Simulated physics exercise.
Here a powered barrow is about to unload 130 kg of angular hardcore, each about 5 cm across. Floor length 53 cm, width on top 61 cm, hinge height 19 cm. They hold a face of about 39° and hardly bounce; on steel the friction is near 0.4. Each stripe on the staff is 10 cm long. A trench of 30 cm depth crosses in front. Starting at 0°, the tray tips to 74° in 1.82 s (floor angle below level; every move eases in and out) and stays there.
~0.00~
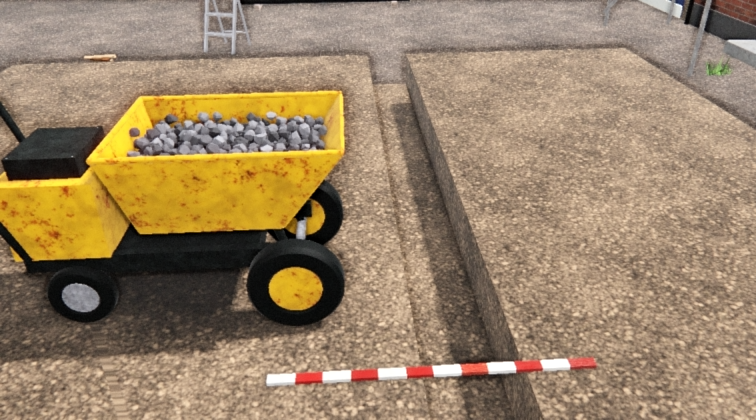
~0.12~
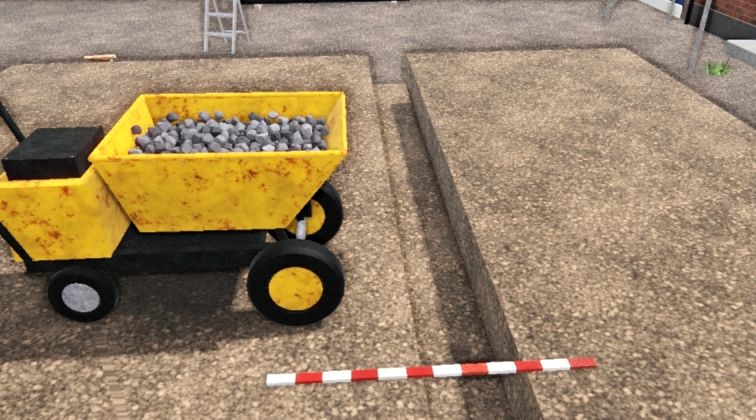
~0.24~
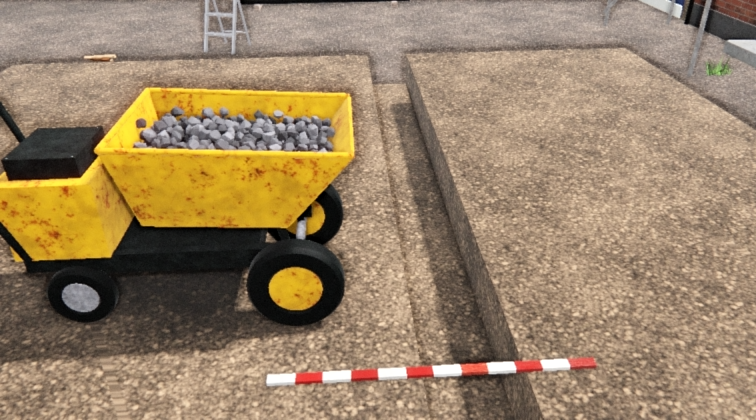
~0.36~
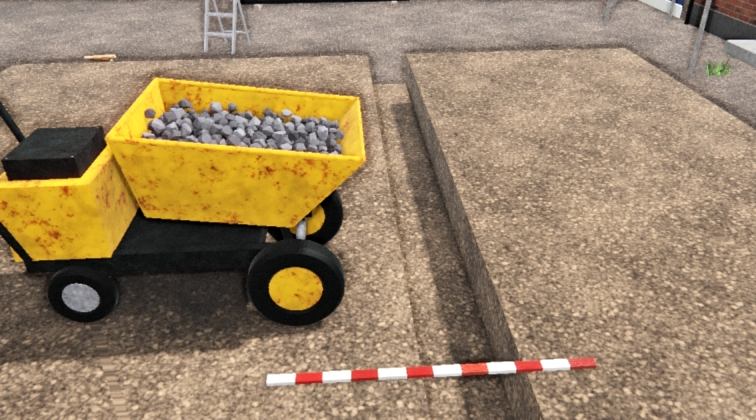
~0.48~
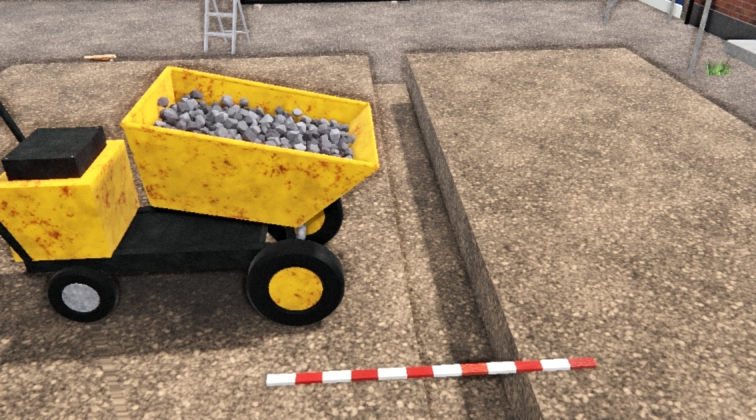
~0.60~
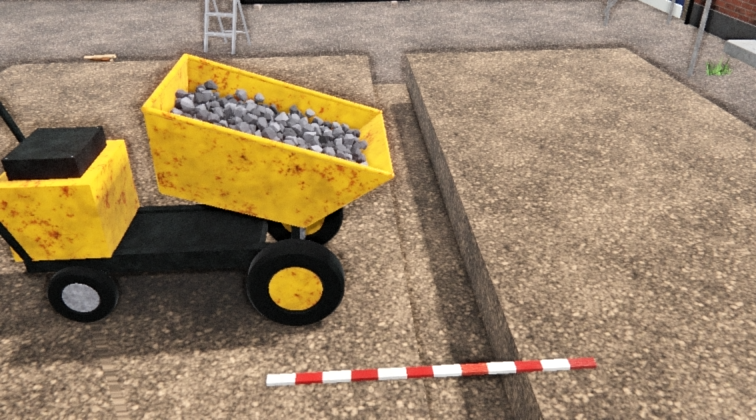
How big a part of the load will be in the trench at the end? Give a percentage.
Roughly 84 per cent ends in the trench.
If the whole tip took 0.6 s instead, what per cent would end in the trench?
Then about 60 per cent.
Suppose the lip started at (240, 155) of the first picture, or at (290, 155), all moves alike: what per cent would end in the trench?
Near 45 per cent from the first place, 95 from the second.
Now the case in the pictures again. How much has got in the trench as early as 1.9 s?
About 25 per cent by then.
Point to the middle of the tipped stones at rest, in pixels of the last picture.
Near (457, 309).
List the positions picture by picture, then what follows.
In the first frame, lip at (343, 153), floor tilted 0°, highest stones at (213, 129).
In the second frame, the tray is at 1°, its lip at (345, 154); the top of the load is at (207, 128); the stones move at 0.1 m/s on average.
In the third frame, the tray is at 4°, its lip at (353, 156); the top of the load is at (199, 125); the stones move at 0.2 m/s on average.
In the fourth frame, the tray is at 8°, its lip at (364, 161); the top of the load is at (186, 118); the stones move at 0.3 m/s on average.
In the fifth frame, the tray is at 13°, its lip at (378, 167); the top of the load is at (189, 109); the stones move at 0.4 m/s on average.
In the sixth frame, lip at (393, 176), floor tilted 19°, highest stones at (197, 96); the stones move at 0.5 m/s on average.
After 1.4 s the floor is at 62°; 99 % in the tray, 1 % in the trench; the foremost stones are at (456, 241).
After 1.9 s the floor is at 74°; 71 % in the tray, 25 % in the trench, 4 % past the trench; the foremost stones are at (551, 279).
After 2.3 s the floor is at 74°; 43 % in the tray, 48 % in the trench, 8 % past the trench; the foremost stones are at (583, 267).
After 4.2 s the floor is at 74°; 8 % in the tray, 84 % in the trench, 8 % past the trench; the foremost stones are at (584, 267).
